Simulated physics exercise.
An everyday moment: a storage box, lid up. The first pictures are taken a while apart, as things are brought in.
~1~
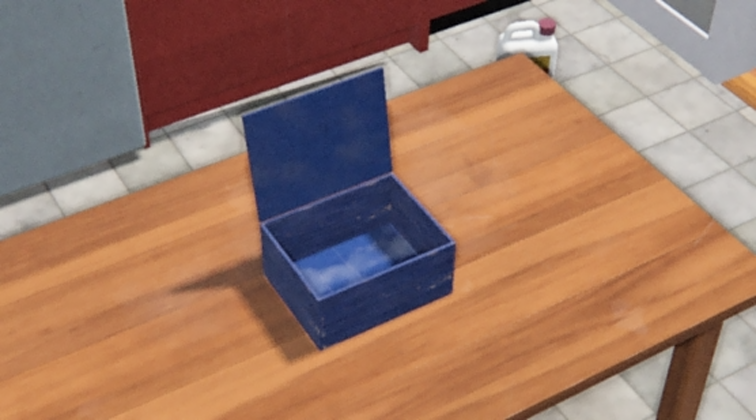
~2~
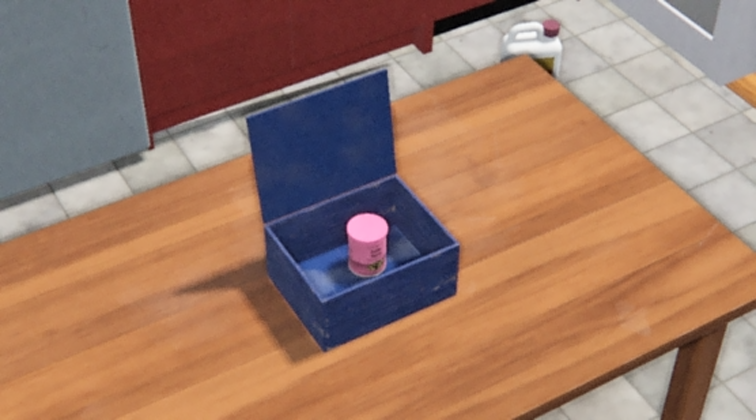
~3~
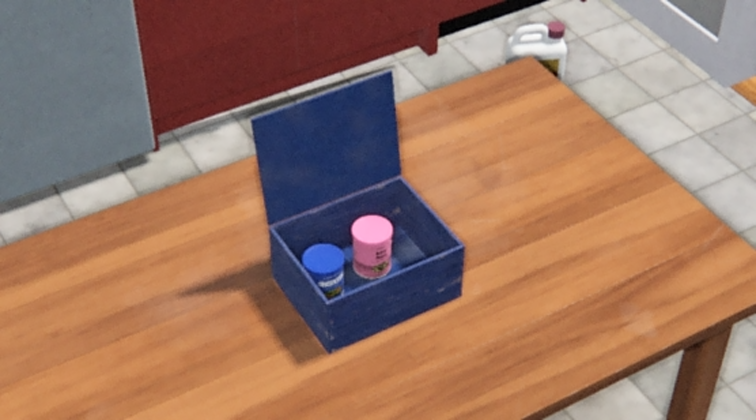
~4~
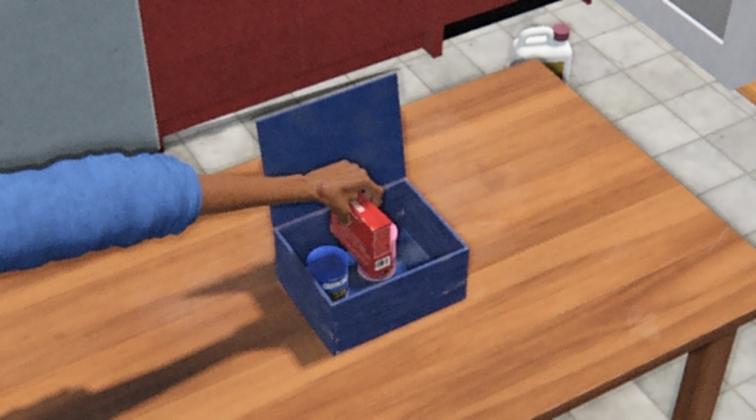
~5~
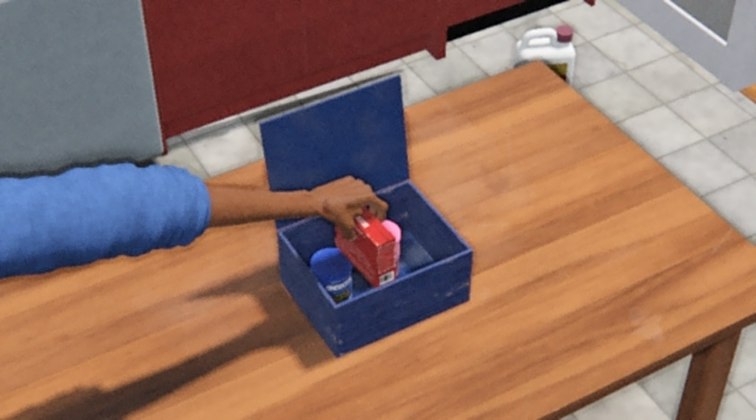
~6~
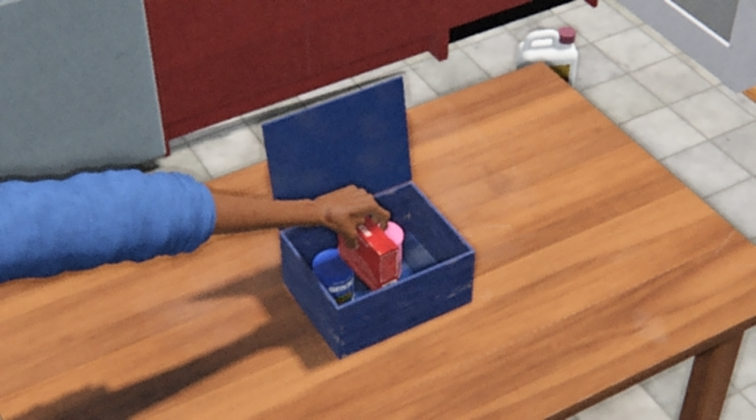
A hand lowers a red packet into a blue box holding pink and blue tins.
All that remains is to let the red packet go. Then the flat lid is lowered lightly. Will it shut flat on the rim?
The lid is held up.
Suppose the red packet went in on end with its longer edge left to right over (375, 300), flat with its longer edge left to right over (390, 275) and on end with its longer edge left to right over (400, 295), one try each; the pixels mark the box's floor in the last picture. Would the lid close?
First, it will not close; second, it is held up; third, it stays ajar.
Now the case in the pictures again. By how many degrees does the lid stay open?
Some 35° above the rim.
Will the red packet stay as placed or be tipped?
It tips.
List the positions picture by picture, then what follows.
The last thing is not in view yet, in the first frame.
The last thing is not in view yet; pink tin (367, 246), in the second frame.
The last thing is not in view yet; pink tin (372, 248), in the third frame.
On its way; red packet (360, 227), in the fourth frame.
On its way; red packet (365, 242), in the fifth frame.
Put in, still held; red packet (367, 250), in the sixth frame.
Then, 0.50 s on from there, red packet turned 54° from how it was put near (387, 255).
Then, 1.30 s on from there, lid 81° above the rim; red packet turned 54° from how it was put near (387, 255).
Then, 1.60 s on from there, lid 57° above the rim; red packet turned 54° from how it was put near (387, 255).
Then, 1.80 s on from there, lid 34° above the rim; red packet turned 54° from how it was put near (387, 255).
In the end, lid 33° above the rim; toppled in the box, red packet; the other 2 unmoved. At the end, from the last picture's camera, red packet near (387, 255).
